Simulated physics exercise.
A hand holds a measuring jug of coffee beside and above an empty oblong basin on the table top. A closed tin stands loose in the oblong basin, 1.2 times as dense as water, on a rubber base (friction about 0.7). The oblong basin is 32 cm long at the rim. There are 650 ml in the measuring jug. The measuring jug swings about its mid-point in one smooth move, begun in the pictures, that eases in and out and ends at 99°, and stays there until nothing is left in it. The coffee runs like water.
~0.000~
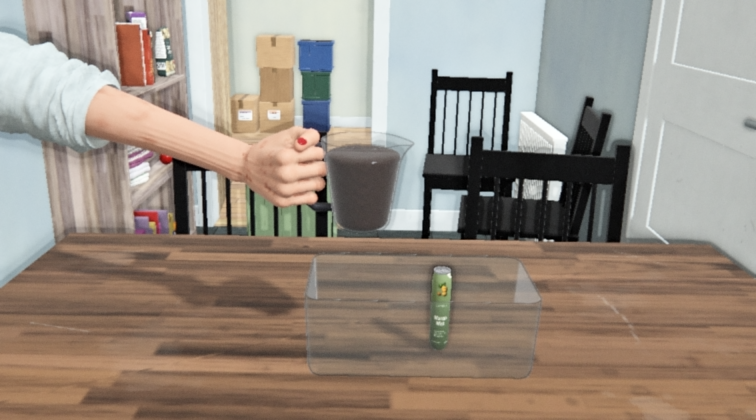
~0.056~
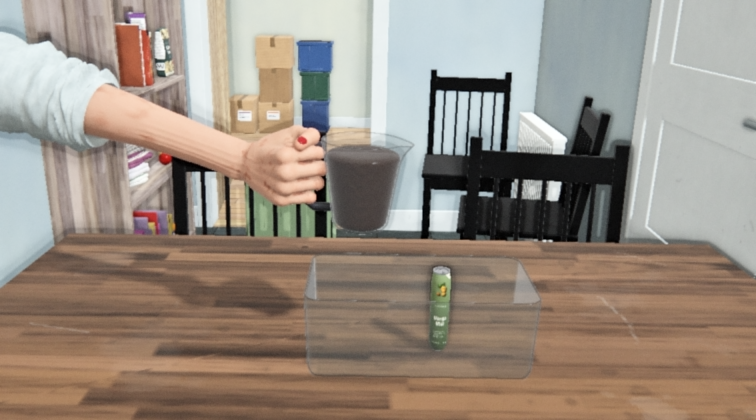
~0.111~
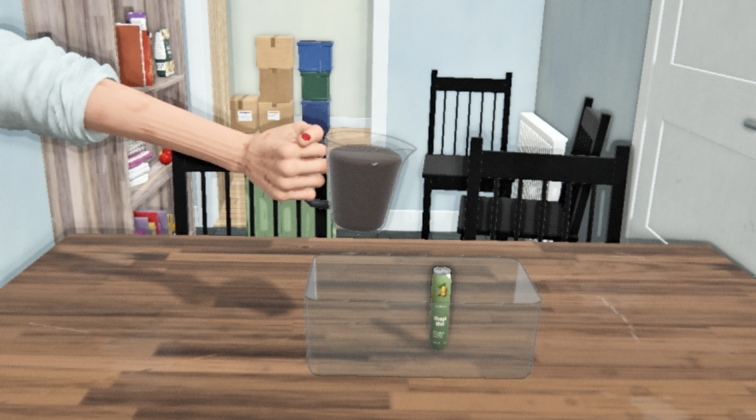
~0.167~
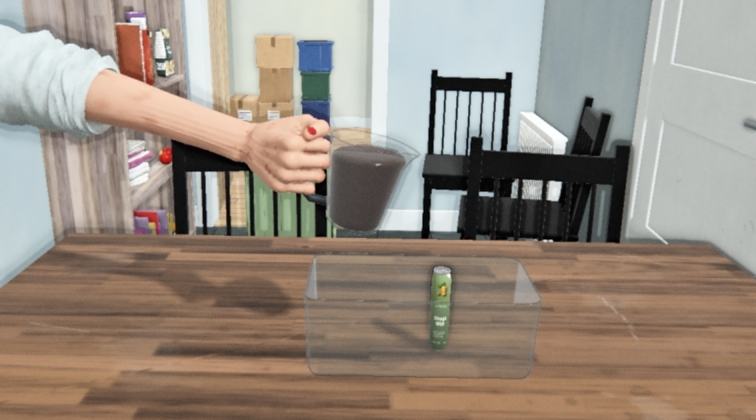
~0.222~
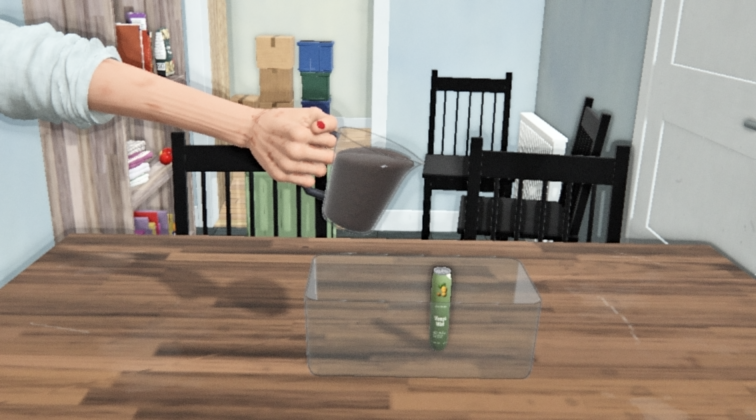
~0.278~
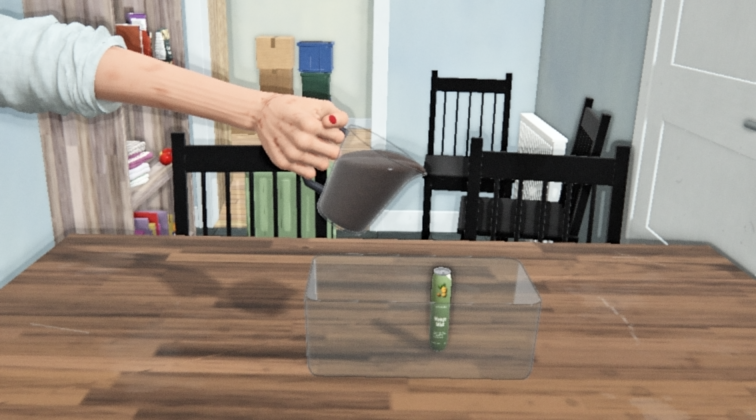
To begin with, a hand holds a clear measuring jug of dark liquid upright above a wooden table, over a see-through oblong basin with a green tin standing inside. The hand then tilts the jug smoothly to the right, slowly at first, until the liquid reaches its right rim.
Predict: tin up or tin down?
It goes over.
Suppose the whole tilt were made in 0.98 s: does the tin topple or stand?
Then it topples.
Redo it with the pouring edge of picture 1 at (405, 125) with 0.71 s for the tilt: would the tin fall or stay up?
Then it goes over.
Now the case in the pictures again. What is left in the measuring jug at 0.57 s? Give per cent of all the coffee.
Near 58 in a hundred.
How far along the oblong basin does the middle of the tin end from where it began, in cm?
Some 6.5 cm.
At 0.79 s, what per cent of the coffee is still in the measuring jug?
About 16 per cent.
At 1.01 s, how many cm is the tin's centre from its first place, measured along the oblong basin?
Some 5 cm.
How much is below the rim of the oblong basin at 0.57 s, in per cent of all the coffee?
Near 18 in a hundred.
After 0.57 s the tilt is 85° and 58 per cent is still to pour; the tin stands where it began.
After 0.79 s the tilt is 99° and 15 per cent is still to pour; the tin stands where it began.
After 1.01 s the tilt is 99° and 2 per cent is still to pour; the tin leans 45°.
After 1.26 s the tilt is 99° and 0 per cent is still to pour; the tin lies on its side.
In the end the tin lies on its side.
